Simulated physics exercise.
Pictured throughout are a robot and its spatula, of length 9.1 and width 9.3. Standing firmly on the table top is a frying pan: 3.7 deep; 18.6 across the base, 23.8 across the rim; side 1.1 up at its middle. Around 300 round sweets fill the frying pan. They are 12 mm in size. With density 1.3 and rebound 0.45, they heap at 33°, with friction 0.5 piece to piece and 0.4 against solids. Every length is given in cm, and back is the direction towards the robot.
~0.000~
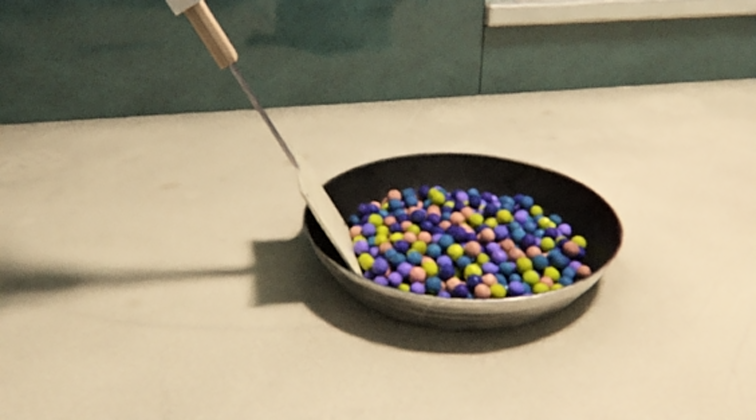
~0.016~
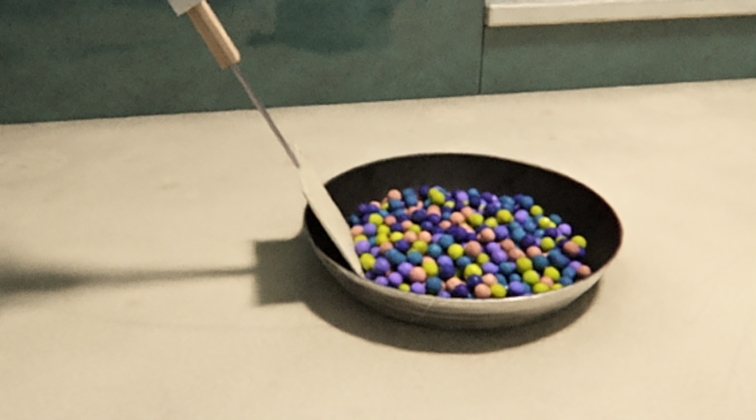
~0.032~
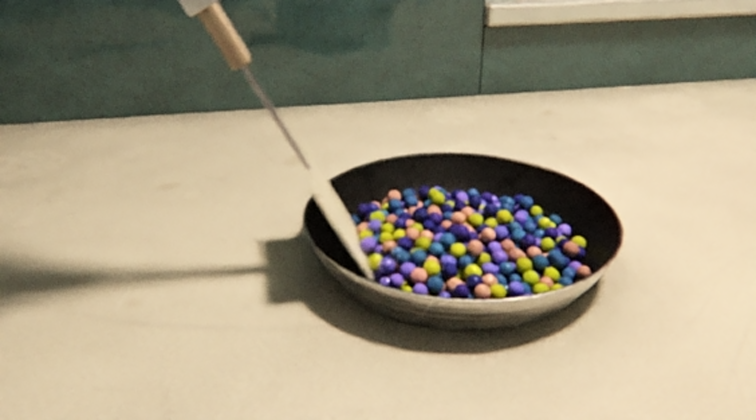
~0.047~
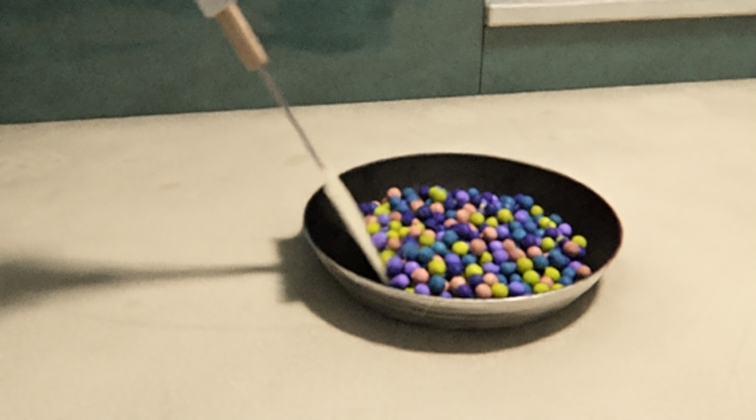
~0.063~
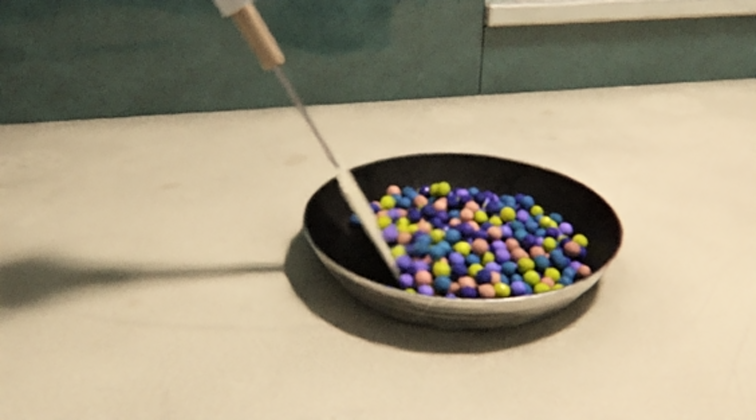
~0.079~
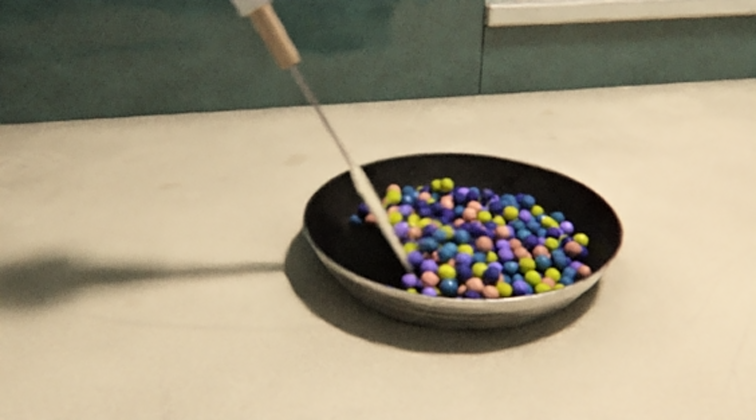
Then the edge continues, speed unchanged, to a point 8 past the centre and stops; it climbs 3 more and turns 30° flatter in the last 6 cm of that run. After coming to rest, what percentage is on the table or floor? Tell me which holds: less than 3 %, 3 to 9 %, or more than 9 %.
More than 9 % holds.
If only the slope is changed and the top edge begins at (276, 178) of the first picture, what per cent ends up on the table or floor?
Spill: Approx. 15 per cent.
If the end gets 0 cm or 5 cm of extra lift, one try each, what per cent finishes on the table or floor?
You'd get some 5 per cent with the first setting and some 15 per cent with the second.
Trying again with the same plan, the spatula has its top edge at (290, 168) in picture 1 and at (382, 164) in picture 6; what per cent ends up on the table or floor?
It works out to about 30 %, more or less.
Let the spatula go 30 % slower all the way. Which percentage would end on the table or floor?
Then about 10 per cent.
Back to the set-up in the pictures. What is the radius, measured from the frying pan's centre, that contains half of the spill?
I reckon close to 18 centimetres.
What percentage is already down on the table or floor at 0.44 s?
I'd say close to 10 in a hundred.
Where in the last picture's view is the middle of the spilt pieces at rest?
Around pixel (646, 225).
After 0.14 s, sloping 63°, highest piece 5 above the table; 301 in the frying pan.
After 0.21 s, sloping 51°, highest piece 5 above the table; 301 in the frying pan.
After 0.44 s, sloping 33°, highest piece 5 above the table; 265 in the frying pan, 34 on the table or floor, 2 on the blade or in flight.
After 1.49 s, sloping 33°, highest piece 5 above the table; 264 in the frying pan, 37 on the table or floor.
At rest, 264 in the frying pan, 37 on the table or floor. That is 12 % on the table or floor.
